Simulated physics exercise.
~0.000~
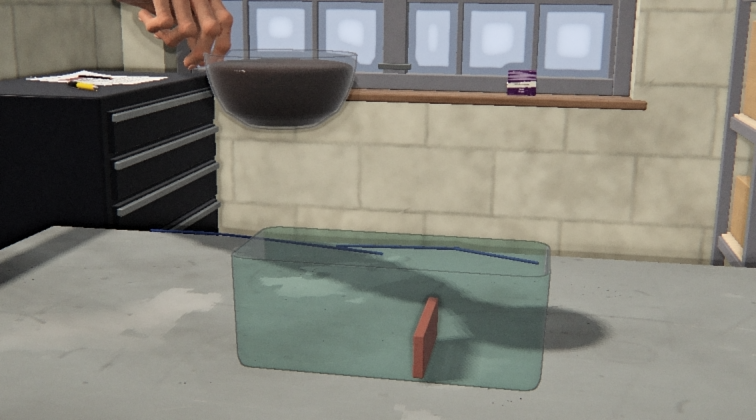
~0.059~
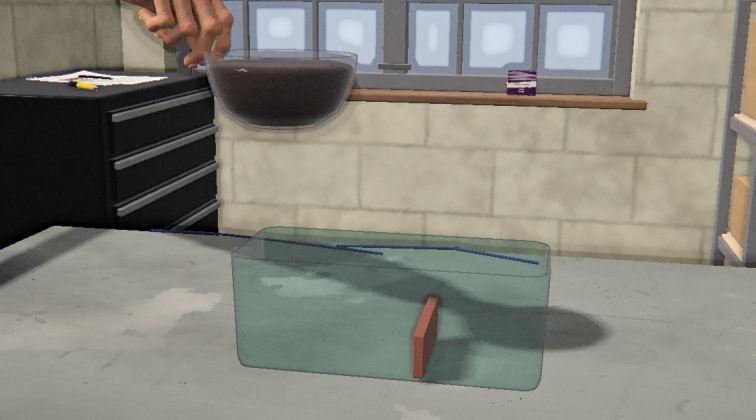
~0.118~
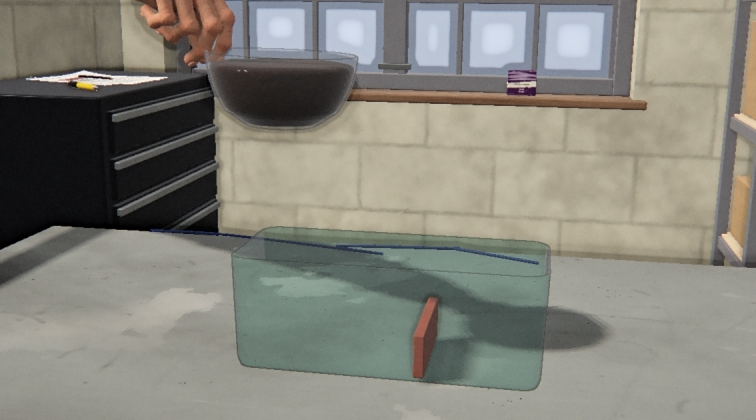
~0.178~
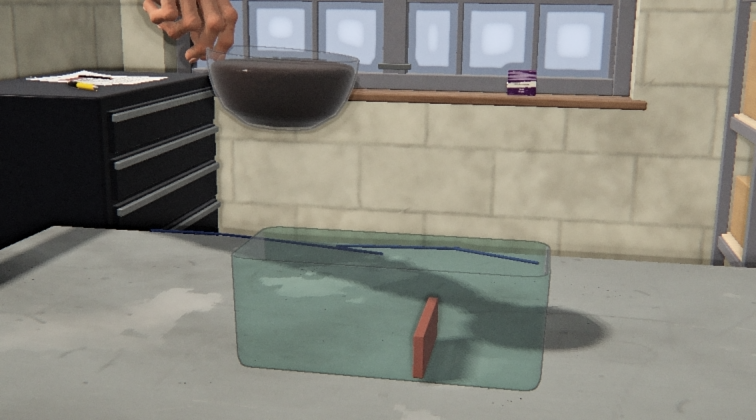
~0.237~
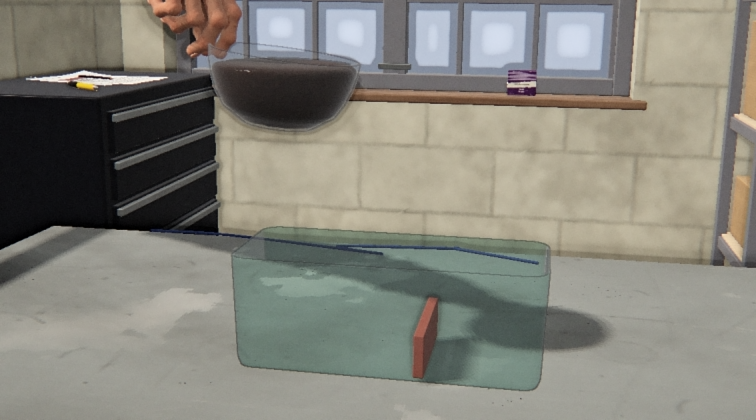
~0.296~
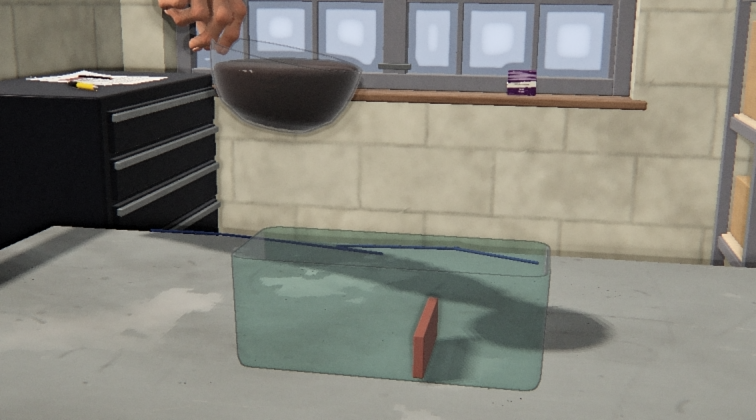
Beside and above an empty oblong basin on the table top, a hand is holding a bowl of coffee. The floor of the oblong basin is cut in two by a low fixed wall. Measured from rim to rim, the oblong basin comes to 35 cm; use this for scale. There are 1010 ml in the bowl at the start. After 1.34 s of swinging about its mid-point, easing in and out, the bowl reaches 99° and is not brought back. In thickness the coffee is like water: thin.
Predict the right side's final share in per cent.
The right side finishes with roughly 53 per cent.
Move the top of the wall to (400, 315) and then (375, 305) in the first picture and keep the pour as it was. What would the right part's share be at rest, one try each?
I'd say 75 percent on the first go, 90 percent on the next.
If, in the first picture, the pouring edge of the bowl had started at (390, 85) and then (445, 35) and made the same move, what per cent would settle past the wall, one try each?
Respectively 70 and 75 %.
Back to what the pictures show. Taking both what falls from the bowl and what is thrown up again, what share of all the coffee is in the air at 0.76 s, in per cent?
Around 34 percent.
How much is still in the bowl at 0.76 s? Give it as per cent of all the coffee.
I'd put it near 48 percent.
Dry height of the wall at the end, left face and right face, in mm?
Left: Roughly 32 mm; right: Roughly 18 mm.
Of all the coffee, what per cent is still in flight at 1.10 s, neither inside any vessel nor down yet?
Something like 10 per cent of the total.
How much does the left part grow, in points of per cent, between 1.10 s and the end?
Close to 14% of the whole.
By 0.76 s the tilt is 60° and 48 per cent is still to pour, 6 is left of the wall and 11 right of it.
By 1.10 s the tilt is 91° and 5 per cent is still to pour, 32 is left of the wall and 52 right of it.
By 1.45 s the tilt is 99° and 0 per cent is still to pour, 46 is left of the wall and 53 right of it.
By 1.84 s the tilt is 99° and 0 per cent is still to pour, 46 is left of the wall and 53 right of it.
At rest 46 per cent lies left of the wall, 53 right of it and 1 outside.
